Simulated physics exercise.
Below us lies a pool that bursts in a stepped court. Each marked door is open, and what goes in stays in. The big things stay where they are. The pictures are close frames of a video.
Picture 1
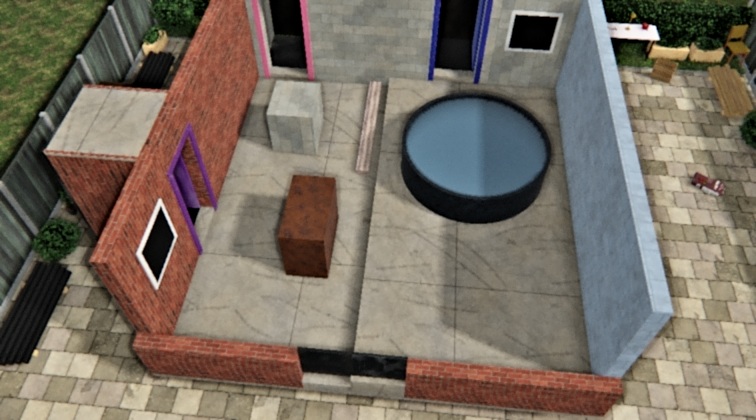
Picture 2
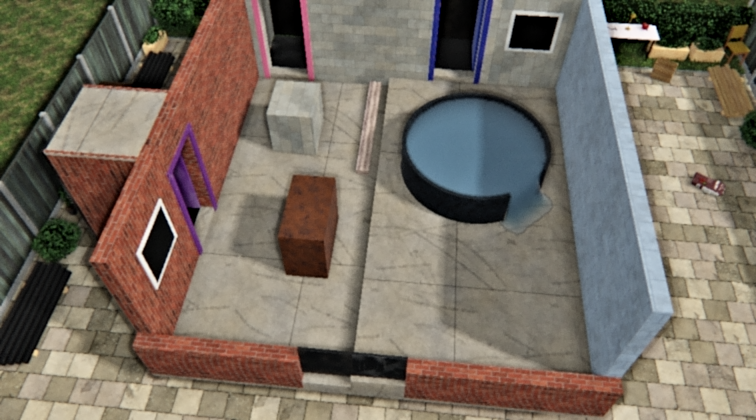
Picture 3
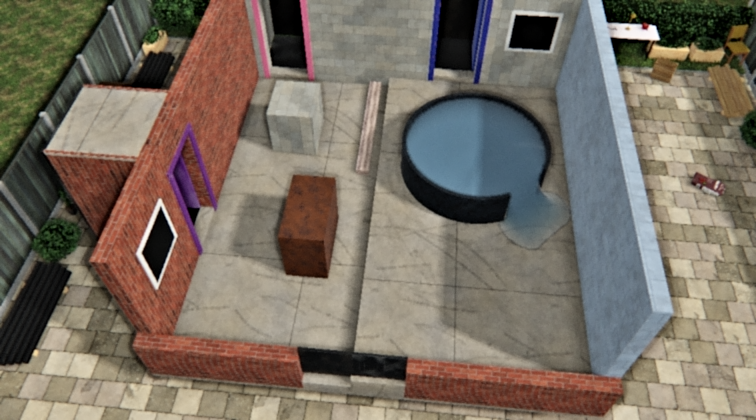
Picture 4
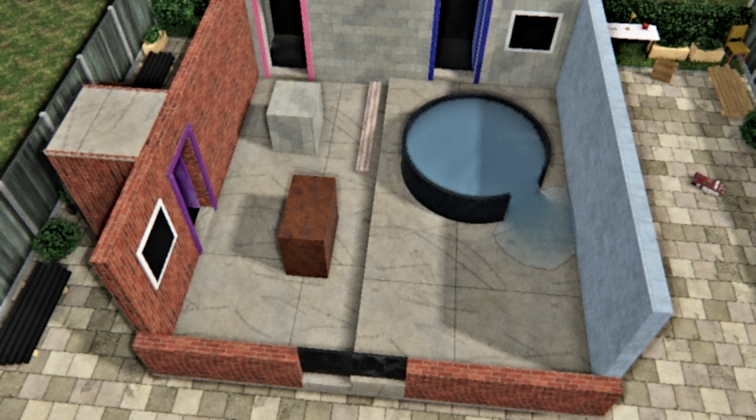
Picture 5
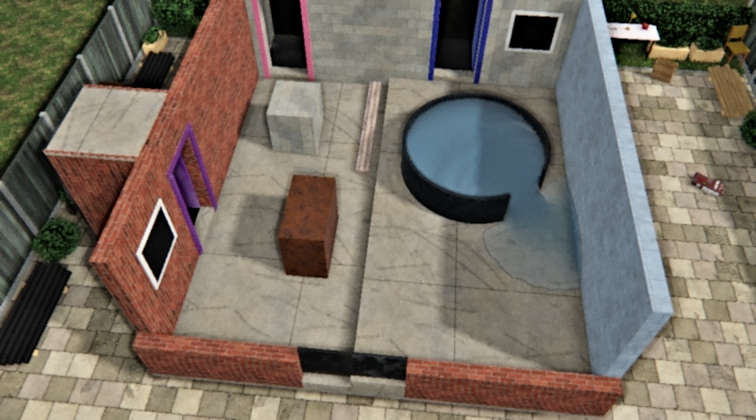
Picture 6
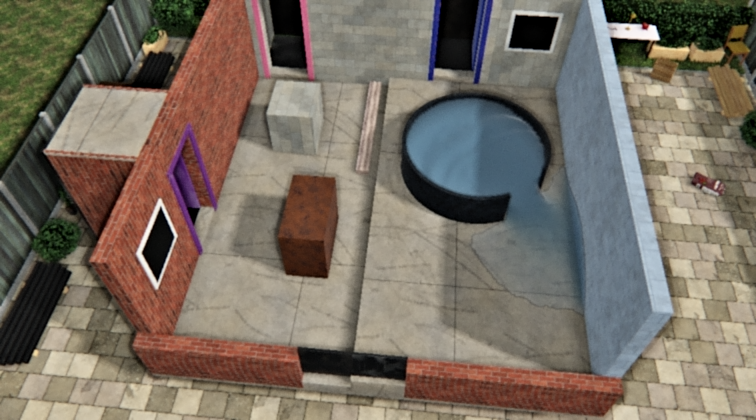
A round, dark-walled pool split open at its lower right side, and water poured through the gap, spreading across the concrete to the pale blue wall and then along it toward the low brick wall.
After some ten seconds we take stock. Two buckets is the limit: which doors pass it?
In the end: The pink door holds within the limit; the purple door holds within the limit; the blue door holds within the limit.
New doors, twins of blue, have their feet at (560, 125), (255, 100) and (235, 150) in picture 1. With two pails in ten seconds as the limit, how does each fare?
One after the other: Takes less, holds, is under.
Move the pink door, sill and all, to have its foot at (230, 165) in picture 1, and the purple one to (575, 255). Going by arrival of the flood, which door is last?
The pink one.
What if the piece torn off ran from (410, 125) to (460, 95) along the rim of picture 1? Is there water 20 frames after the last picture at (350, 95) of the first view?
Answer: Wet.
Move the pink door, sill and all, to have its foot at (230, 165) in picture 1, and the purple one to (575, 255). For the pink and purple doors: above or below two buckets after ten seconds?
In short: The pink door keeps below it, the purple door is over.
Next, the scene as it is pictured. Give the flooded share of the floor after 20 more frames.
Some 40 per cent.
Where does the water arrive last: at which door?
It is the one in pink.
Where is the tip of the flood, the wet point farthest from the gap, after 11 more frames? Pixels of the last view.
I would point to (380, 368).
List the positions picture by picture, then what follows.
Still water in the round tank at (476, 145), in the first frame.
The front is at (506, 226), out from the gap at (524, 200), in the second frame.
The front is at (534, 245), out from the gap at (524, 202), in the third frame.
Water pours out at (524, 202) and has run to (556, 263), in the fourth frame.
Water pours out at (524, 202) and has run to (579, 283), in the fifth frame.
Water pours out at (524, 201) and has run to (583, 311), in the sixth frame.
A moment on, water covers 15 % of the floor; the pink door not reached, the purple door not reached, the blue door not reached.
Next, water covers 20 % of the floor; the pink door not reached, the purple door not reached, the blue door not reached.
Then, water covers 40 % of the floor; the pink door not reached, the purple door not reached, the blue door wet at the sill, nothing in.
Later, water covers 75 % of the floor; the pink door not reached, the purple door wet at the sill, nothing in, the blue door wet at the sill, nothing in.
In the end, water covers 95 % of the floor; the pink door wet at the sill, nothing in, the purple door under two buckets in, the blue door wet at the sill, nothing in.
